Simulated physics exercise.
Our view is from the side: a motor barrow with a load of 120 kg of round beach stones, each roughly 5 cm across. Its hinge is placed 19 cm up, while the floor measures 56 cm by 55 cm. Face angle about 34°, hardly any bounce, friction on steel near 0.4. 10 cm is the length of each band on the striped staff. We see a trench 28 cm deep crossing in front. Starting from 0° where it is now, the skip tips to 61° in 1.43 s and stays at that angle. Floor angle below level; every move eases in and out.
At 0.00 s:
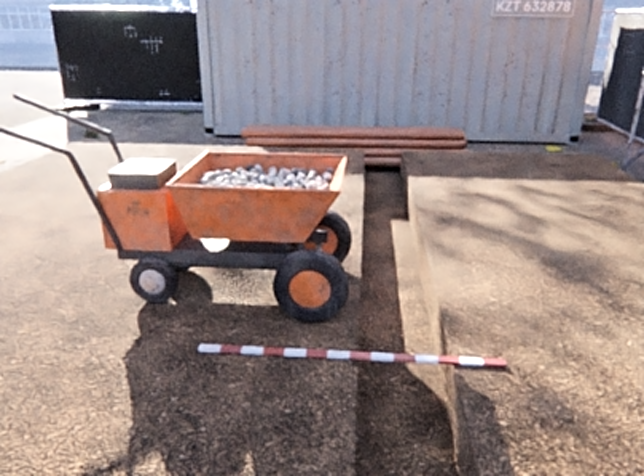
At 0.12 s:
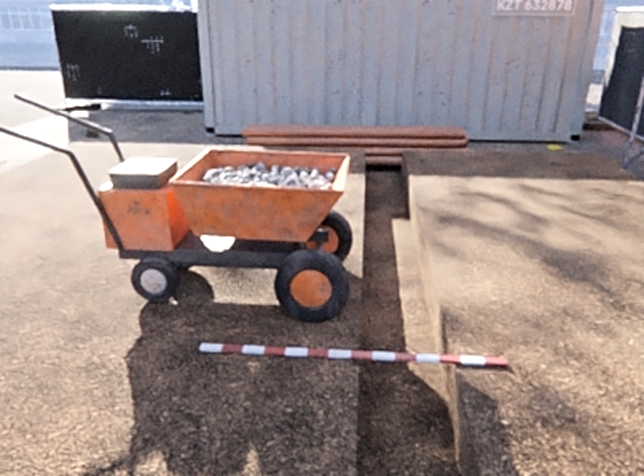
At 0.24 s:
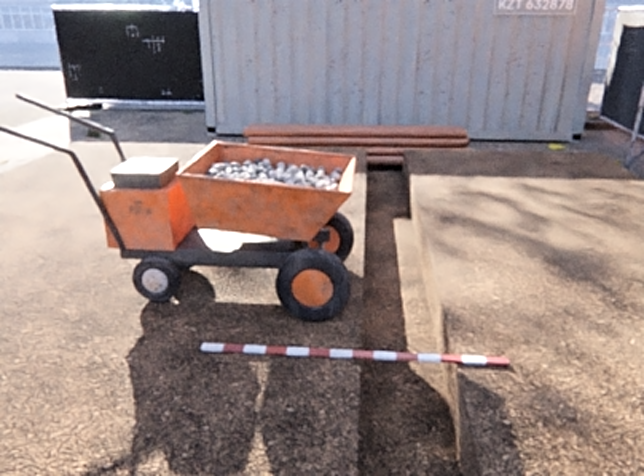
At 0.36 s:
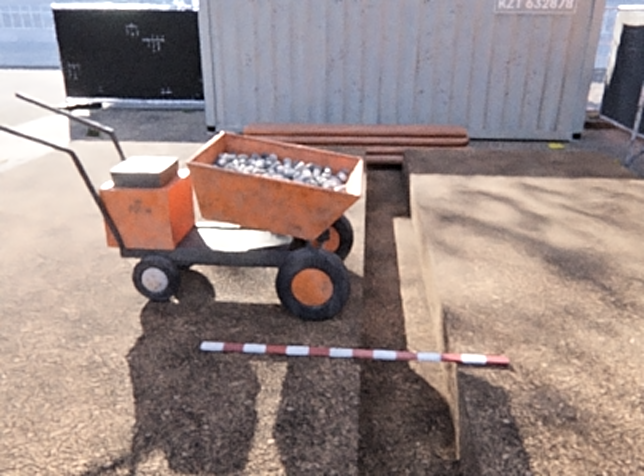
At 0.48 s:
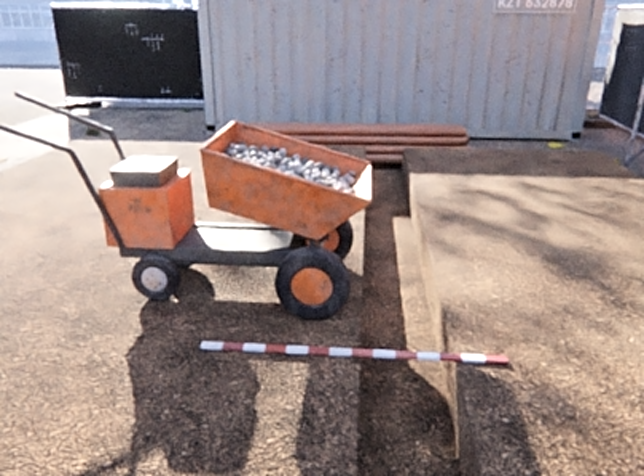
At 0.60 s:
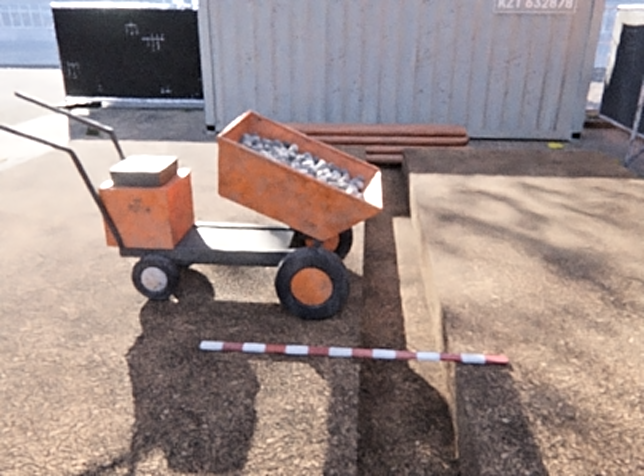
An orange motor barrow standing beside a narrow trench, its skip of grey stones tilting steadily forward to the right.
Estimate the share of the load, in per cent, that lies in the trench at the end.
I would say 43 per cent of the load lies in the trench at the end.
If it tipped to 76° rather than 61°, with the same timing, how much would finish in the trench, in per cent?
Around 45 per cent would finish in the trench.
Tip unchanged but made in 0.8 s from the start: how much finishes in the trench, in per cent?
That would give about 30 percent.
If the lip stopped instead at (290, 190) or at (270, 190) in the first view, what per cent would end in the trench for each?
I'd expect close to 75 per cent at the first and 75 per cent at the second.
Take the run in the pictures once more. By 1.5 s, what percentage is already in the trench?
Roughly 10% by that time.
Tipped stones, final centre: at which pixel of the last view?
The stones end up centred near (430, 321).
After 1.1 s the floor is at 51°; 100 % in the skip; the foremost stones are at (400, 224).
After 1.5 s the floor is at 61°; 79 % in the skip, 12 % in the trench, 9 % past the trench; the foremost stones are at (477, 297).
After 1.9 s the floor is at 61°; 56 % in the skip, 15 % in the trench, 29 % past the trench; the foremost stones are at (541, 297).
After 3.8 s the floor is at 61°; 26 % in the skip, 43 % in the trench, 30 % past the trench; the foremost stones are at (589, 312).
